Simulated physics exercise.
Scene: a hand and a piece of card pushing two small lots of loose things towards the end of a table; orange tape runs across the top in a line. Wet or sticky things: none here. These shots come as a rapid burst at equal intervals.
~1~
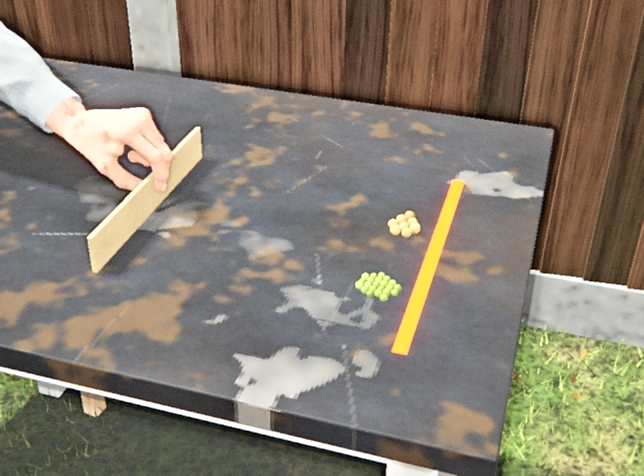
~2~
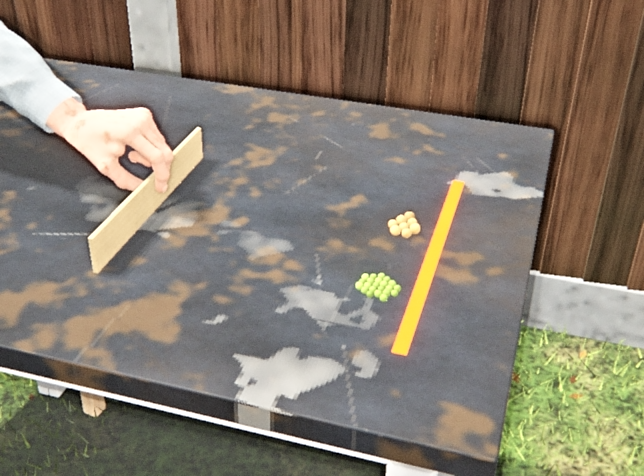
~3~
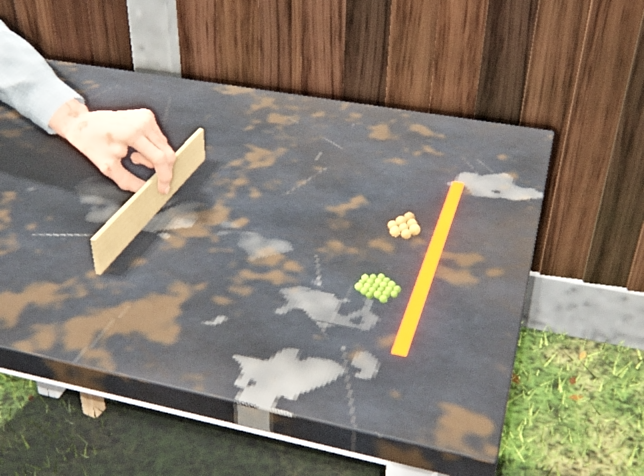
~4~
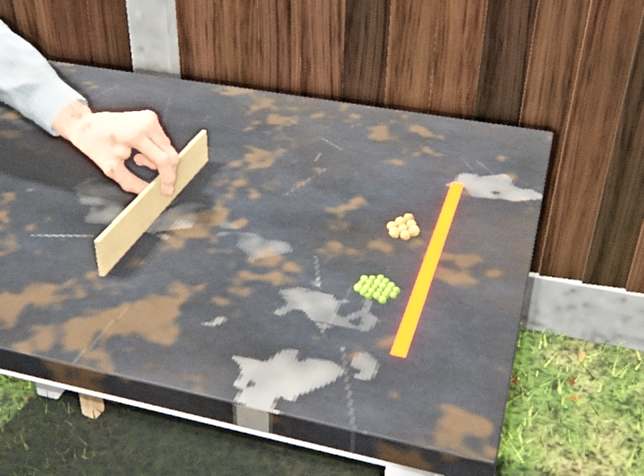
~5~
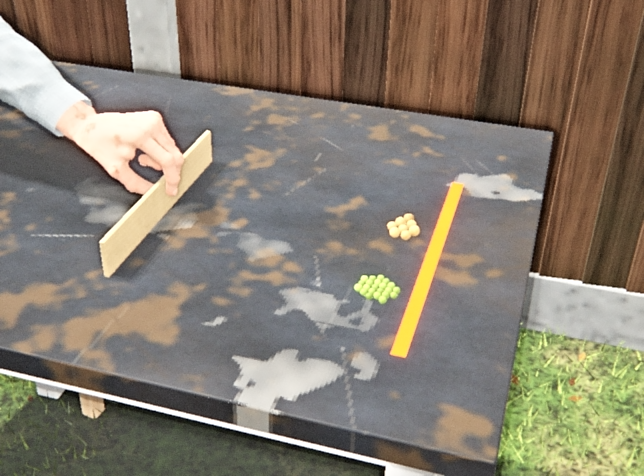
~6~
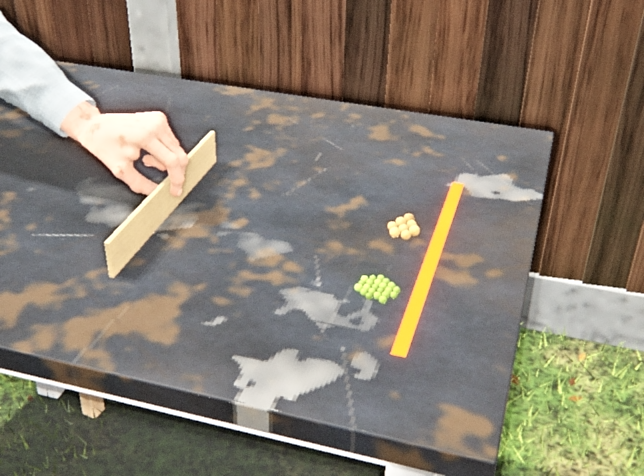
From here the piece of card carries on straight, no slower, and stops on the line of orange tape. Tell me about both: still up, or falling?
Result: The nearer handful does not spill. The farther handful does not spill.
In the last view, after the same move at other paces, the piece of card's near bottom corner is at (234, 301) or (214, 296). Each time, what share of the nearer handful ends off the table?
First pace 100 %, second pace 100 %.
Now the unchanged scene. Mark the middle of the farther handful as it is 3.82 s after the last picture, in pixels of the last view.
(464, 239), give or take.
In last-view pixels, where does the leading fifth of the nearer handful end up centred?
Look near (449, 294) in the last frame.
Then, 1.76 s later than the last frame, piece of card still moving, near (300, 204); nearer handful all on the table, its front near (397, 290); farther handful all on the table, its front near (414, 231).
Then, 3.54 s later than the last frame, piece of card stopped at the orange tape; nearer handful all on the table, its front near (442, 309); farther handful all on the table, its front near (464, 242).
Then, 3.82 s later than the last frame, piece of card stopped at the orange tape; nearer handful all on the table, its front near (450, 296); farther handful all on the table, its front near (476, 245).
When it is over, piece of card stopped at the orange tape; nearer handful all on the table, its front near (450, 296); farther handful all on the table, its front near (477, 245).
